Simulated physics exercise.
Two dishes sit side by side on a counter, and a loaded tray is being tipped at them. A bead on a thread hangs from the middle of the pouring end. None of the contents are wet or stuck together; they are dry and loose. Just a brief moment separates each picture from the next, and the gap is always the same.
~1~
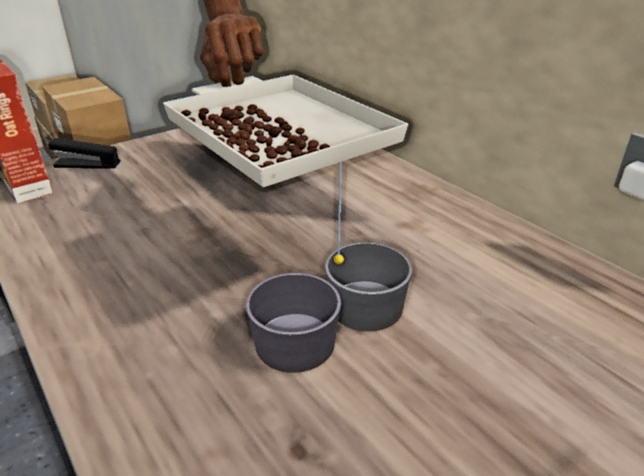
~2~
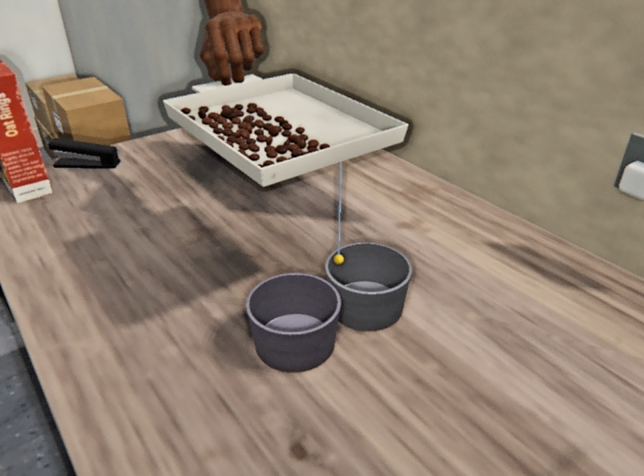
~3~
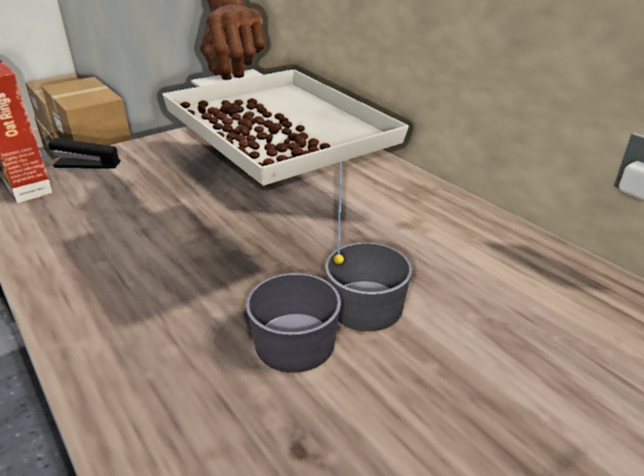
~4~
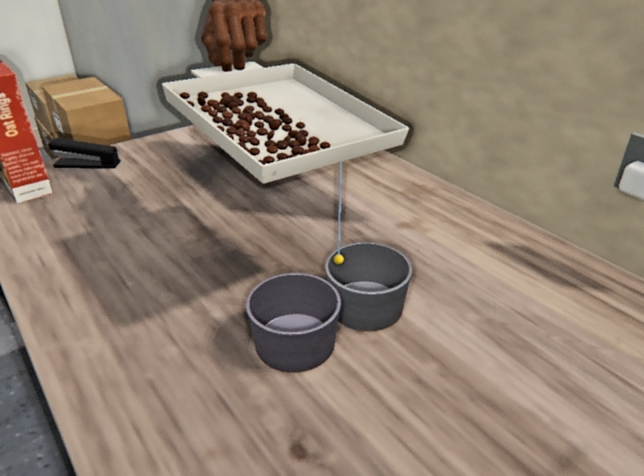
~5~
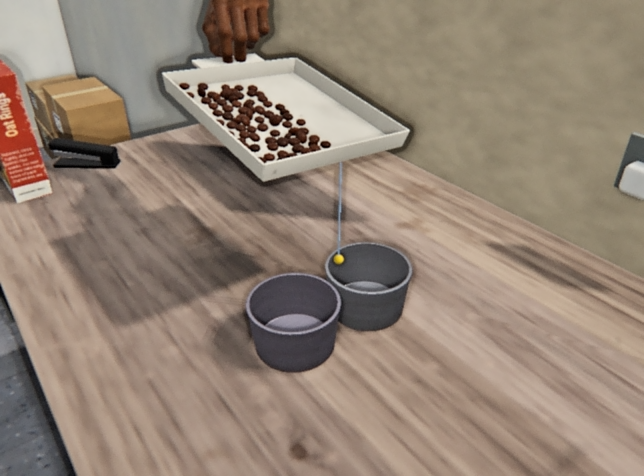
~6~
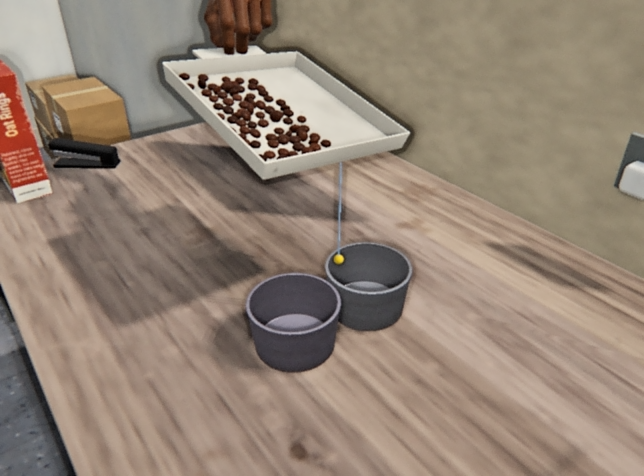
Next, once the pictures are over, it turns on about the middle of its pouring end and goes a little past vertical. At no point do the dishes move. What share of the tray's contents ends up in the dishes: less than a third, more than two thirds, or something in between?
Something in between.
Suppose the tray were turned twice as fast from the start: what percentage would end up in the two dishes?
It would come out near 50 per cent.
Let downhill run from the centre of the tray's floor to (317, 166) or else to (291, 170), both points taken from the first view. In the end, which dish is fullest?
Toward the first point it's the dish to the left; toward the second, the dish to the left.
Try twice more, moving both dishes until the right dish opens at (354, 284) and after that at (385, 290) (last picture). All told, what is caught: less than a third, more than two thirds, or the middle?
Below one third, then less than a third.
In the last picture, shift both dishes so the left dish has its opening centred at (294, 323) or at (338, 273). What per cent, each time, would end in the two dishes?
First 20 per cent, second 80 per cent.
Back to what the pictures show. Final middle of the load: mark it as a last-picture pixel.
About (389, 294).
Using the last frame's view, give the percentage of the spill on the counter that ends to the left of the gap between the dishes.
0 per cent, about.
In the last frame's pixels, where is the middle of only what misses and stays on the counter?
Roughly at (434, 286).
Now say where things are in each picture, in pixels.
Corners of the pouring end near (262, 167) and (404, 124), level; middle of the load near (259, 133), flat chocolate drops; left dish near (321, 344); right dish near (395, 304); bead on its thread near (339, 259), in the first picture.
Corners of the pouring end near (262, 167) and (404, 124), level; middle of the load near (259, 132), in the second picture.
Corners of the pouring end near (263, 166) and (404, 126), tipped barely, lowest at the right corner; middle of the load near (259, 129), in the third picture.
Corners of the pouring end near (264, 164) and (405, 128), tipped a little, lowest at the right corner; middle of the load near (259, 125), in the fourth picture.
Corners of the pouring end near (265, 163) and (406, 130), tipped a little, lowest at the right corner; middle of the load near (260, 120), in the fifth picture.
Corners of the pouring end near (266, 161) and (406, 132), tipped a little, lowest at the right corner; middle of the load near (260, 115); left dish near (321, 344); right dish near (395, 304), in the sixth picture.
Shortly afterwards, tray tipped steeply; the whole lot on the tray.
Next, tray tipped right over; near two thirds on the tray; only a few in the right dish; a little outside both; near a quarter in the air.
Some moments later, tray tipped past a quarter turn; near half in the right dish; near half outside both.
In the end, tray tipped past a quarter turn; none at all in the left dish; near half in the right dish; near half outside both.
